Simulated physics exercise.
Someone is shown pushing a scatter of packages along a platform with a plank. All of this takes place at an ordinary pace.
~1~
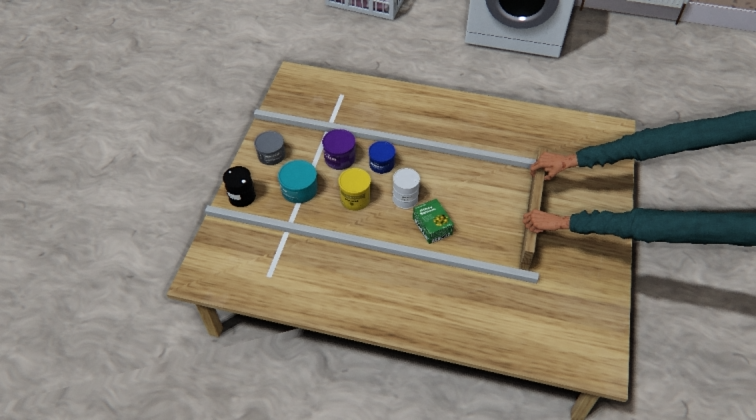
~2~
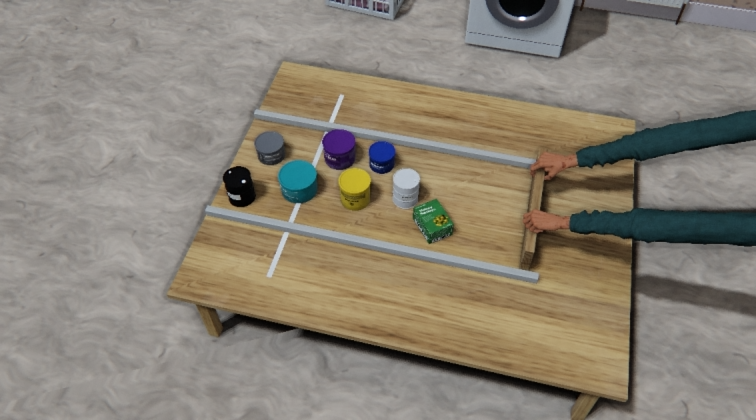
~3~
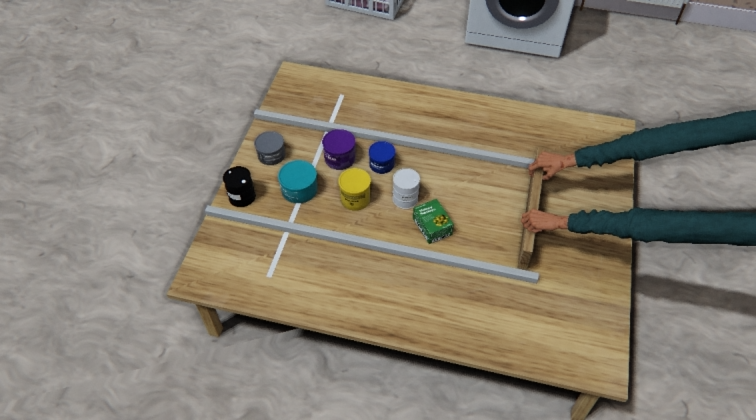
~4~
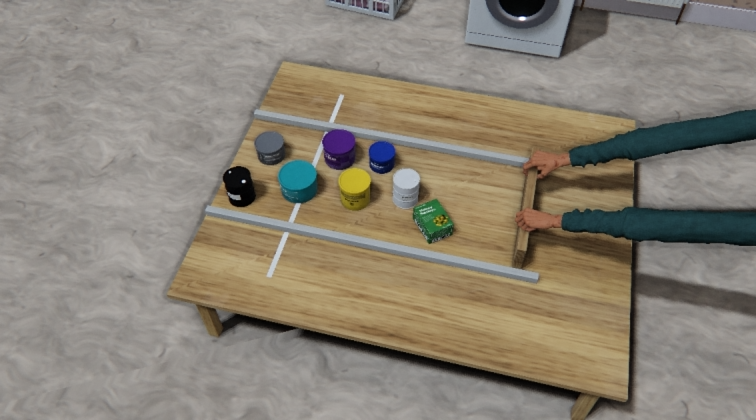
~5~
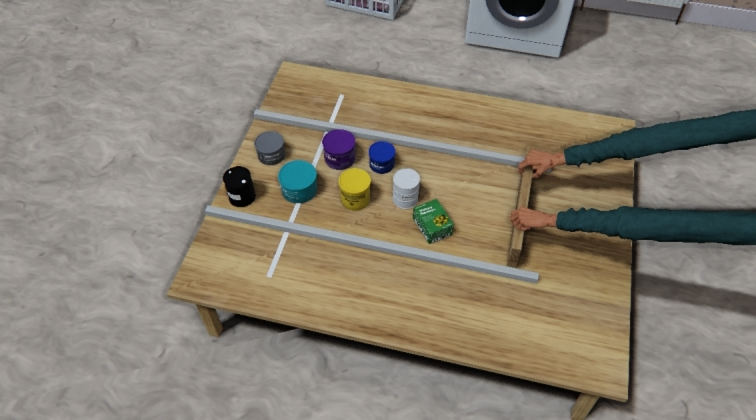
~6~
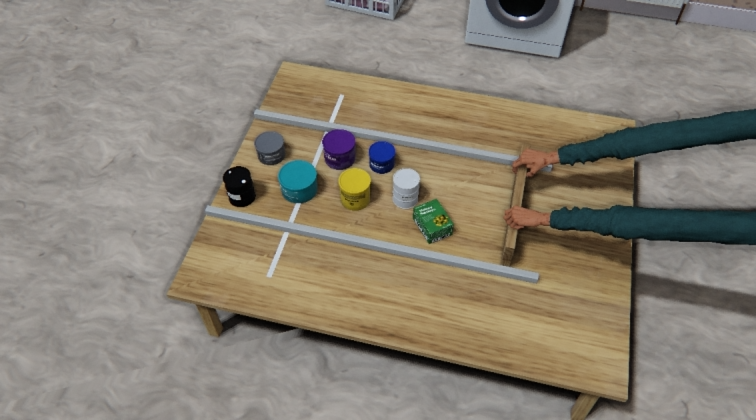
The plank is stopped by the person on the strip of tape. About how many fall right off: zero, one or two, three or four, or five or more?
It will most likely not knock any off.
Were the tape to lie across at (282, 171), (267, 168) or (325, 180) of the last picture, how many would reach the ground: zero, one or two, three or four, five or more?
One to two; five or more; zero.
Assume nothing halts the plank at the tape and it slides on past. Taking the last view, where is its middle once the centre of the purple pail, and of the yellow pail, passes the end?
With the purple pail it sits around (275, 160), with the yellow pail around (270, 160).
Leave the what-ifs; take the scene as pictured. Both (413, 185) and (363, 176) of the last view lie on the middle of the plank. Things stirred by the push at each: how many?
So 2, and at the other place 6.
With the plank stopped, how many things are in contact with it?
Number in contact with it: 3.
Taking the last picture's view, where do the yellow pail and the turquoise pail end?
They finish at roughly (268, 169) and (237, 164) respectively.
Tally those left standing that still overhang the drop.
That adds up to 2.
Soon after, none off yet; black canister at rest near (240, 187); grey pail at rest near (270, 149); turquoise pail at rest near (298, 182).
At rest, the number that fall off is zero.
